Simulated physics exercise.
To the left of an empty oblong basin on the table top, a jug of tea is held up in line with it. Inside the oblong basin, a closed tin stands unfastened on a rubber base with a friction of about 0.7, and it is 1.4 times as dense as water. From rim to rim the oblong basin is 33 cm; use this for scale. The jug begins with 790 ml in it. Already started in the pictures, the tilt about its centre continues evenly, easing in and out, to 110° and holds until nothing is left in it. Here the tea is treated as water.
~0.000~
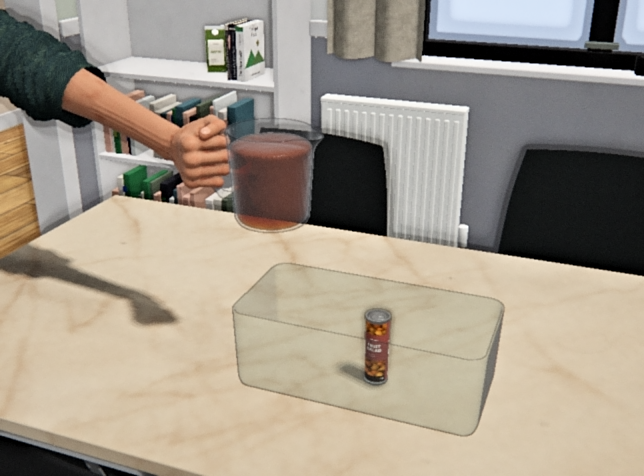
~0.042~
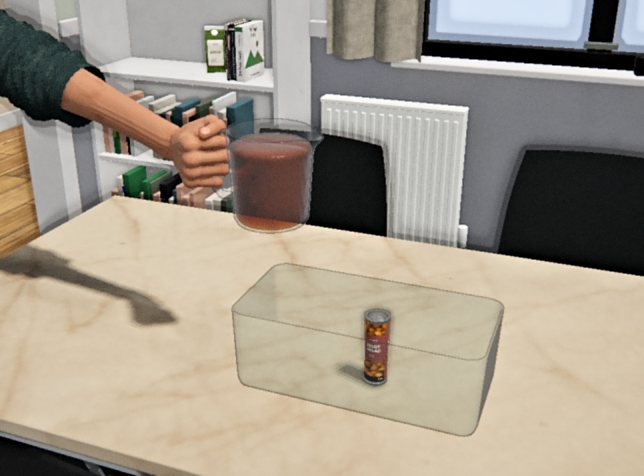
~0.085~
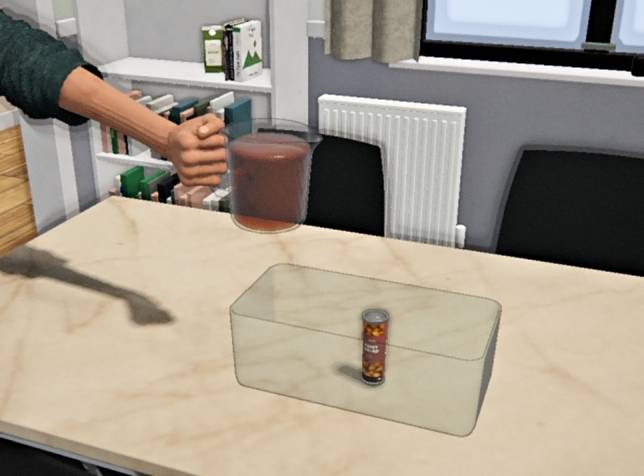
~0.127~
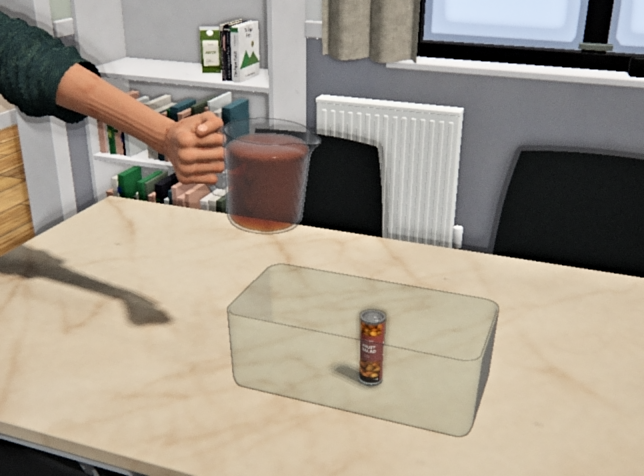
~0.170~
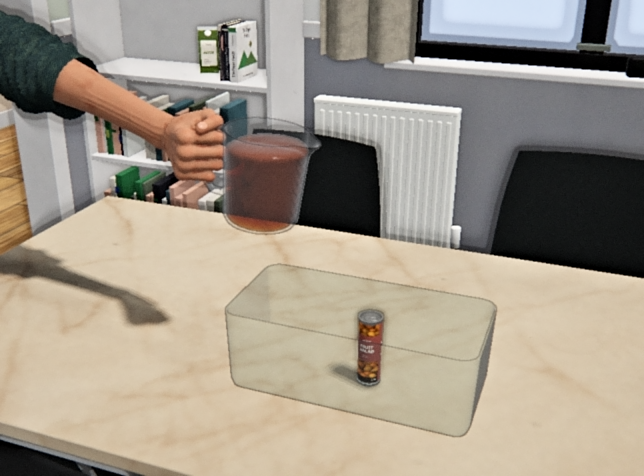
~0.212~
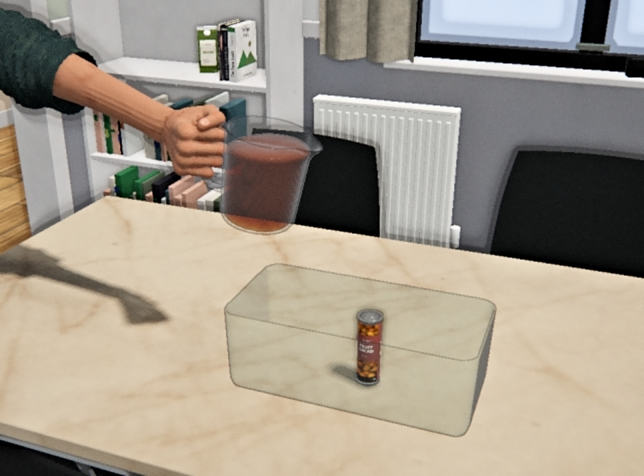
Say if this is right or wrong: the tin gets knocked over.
Right, it gets knocked over.
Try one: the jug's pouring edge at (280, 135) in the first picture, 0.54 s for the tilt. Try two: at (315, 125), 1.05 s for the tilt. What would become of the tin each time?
First it stays on its base; then it tips over.
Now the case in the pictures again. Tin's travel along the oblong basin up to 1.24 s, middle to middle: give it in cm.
Estimate: Around 4 cm.
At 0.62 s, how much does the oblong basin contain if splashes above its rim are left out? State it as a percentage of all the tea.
About 3%.
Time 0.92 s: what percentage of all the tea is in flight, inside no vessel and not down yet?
Near 22 per cent, I'd say.
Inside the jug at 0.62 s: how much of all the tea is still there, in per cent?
Fraction remaining: Approx. 78 per cent.
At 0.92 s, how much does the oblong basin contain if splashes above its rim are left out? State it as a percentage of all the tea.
I'd put it at roughly 56 per cent.
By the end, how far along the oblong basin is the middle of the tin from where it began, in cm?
It finishes around 9.0 cm from where it began.
By 0.62 s the tilt is 68° and 78 per cent is still to pour; the tin stands where it began.
By 0.92 s the tilt is 104° and 21 per cent is still to pour; the tin stands where it began.
By 1.24 s the tilt is 110° and 1 per cent is still to pour; the tin leans 23°.
By 1.58 s the tilt is 110° and 0 per cent is still to pour; the tin lies on its side.
At rest the tin lies on its side.
